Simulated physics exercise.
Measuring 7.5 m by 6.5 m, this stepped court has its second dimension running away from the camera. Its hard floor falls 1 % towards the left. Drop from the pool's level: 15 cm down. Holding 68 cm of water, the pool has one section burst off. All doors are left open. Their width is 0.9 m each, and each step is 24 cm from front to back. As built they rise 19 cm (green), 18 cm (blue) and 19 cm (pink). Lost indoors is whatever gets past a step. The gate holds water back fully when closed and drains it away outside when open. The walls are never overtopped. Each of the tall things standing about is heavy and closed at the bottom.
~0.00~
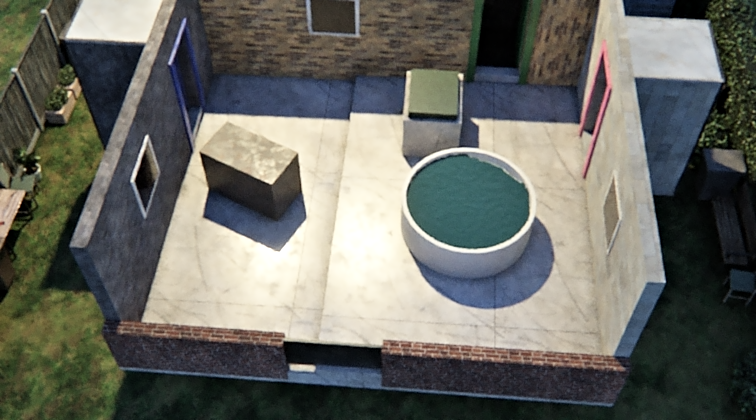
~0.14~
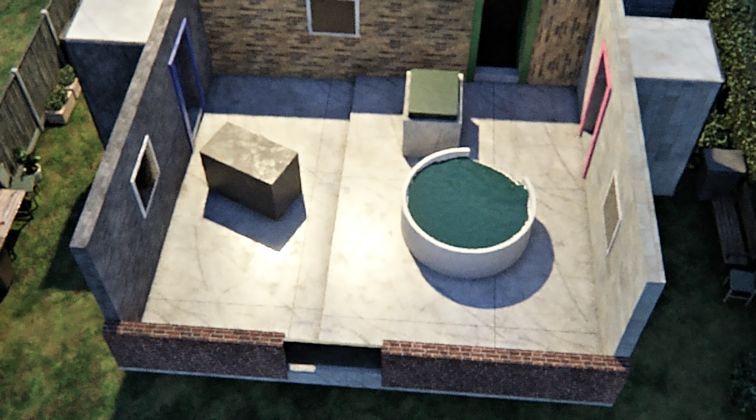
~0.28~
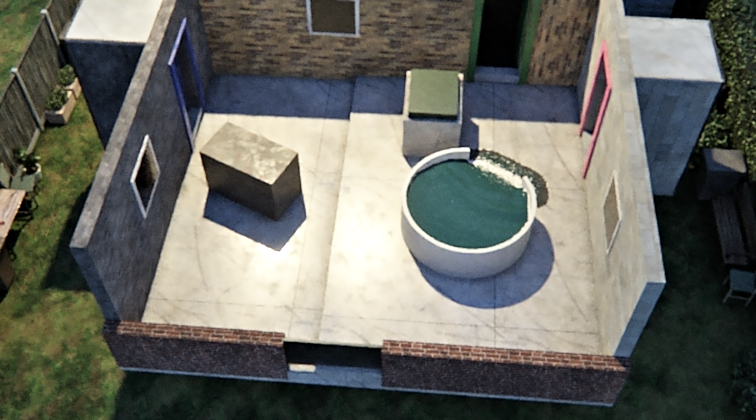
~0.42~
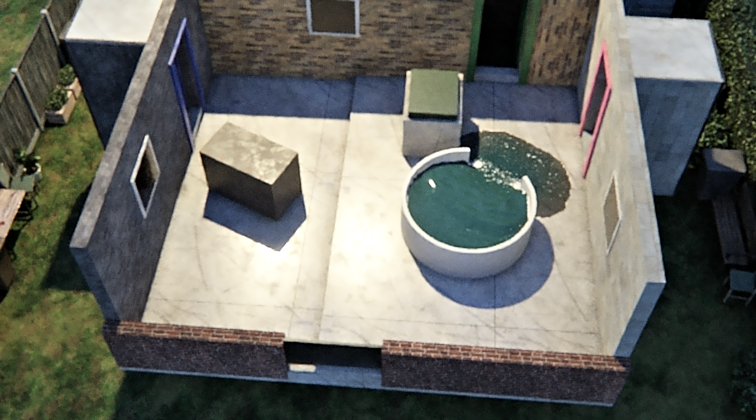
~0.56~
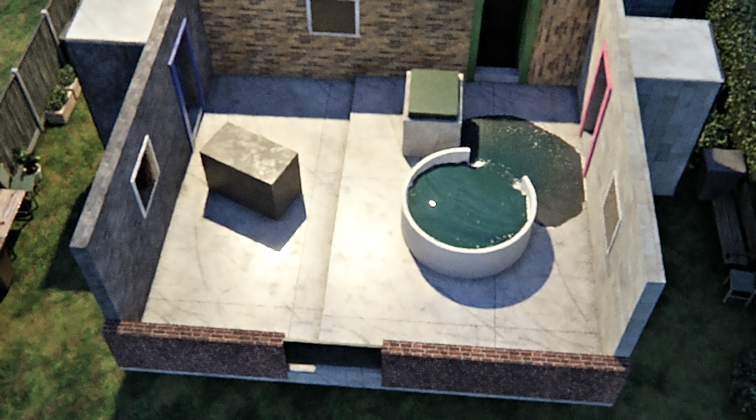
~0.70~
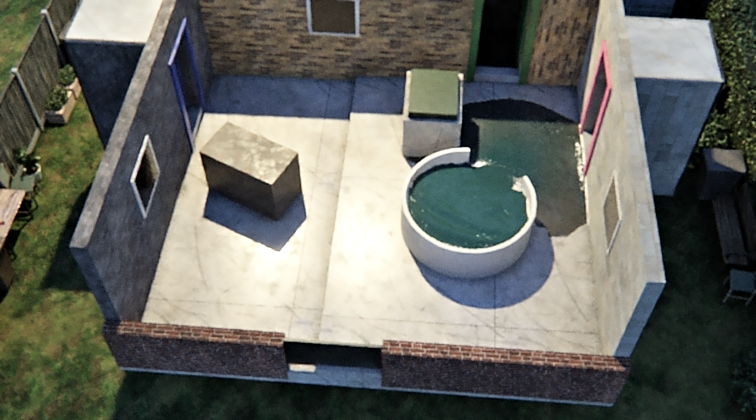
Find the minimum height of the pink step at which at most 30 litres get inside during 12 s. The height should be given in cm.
The minimum is about 21 cm.
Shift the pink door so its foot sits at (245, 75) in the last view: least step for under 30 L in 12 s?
Around 10.0 cm would do it.
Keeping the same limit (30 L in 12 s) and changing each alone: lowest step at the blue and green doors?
Close to 10.5 cm (blue) and close to 22 cm (green).
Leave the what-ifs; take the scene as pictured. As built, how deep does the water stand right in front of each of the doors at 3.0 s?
Depths, in cm - green: 23, blue: 0, pink: 21.
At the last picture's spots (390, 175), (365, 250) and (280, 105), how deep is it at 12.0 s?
About 1, 1 and 8 cm.
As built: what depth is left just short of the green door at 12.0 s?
7.0 cm.
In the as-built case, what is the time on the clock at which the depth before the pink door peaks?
I'd say near 1.4 seconds.
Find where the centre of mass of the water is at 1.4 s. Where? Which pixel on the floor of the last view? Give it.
(488, 191) or so.
After 1.4 s water covers 15 % of the floor, deepest (52 cm) near (572, 86); 29 cm at the pink door, 2 litres in over its 19 cm step.
After 3.0 s water covers 30 % of the floor, deepest (30 cm) near (554, 91); 21 cm at the pink door, 38 litres in over its 19 cm step.
After 12.0 s water covers 90 % of the floor, deepest (12 cm) near (215, 74); 6 cm at the pink door, 44 litres in over its 19 cm step.
At the pink door as built, the water arrived by 0.7 s and peaked near 29 cm at 1.4 s.
Run again over the same 12 s with other heights there, 52 litres in over 18.5 cm, 9 litres over 25 cm. The limit of 30 litres is kept from about 21 cm up.
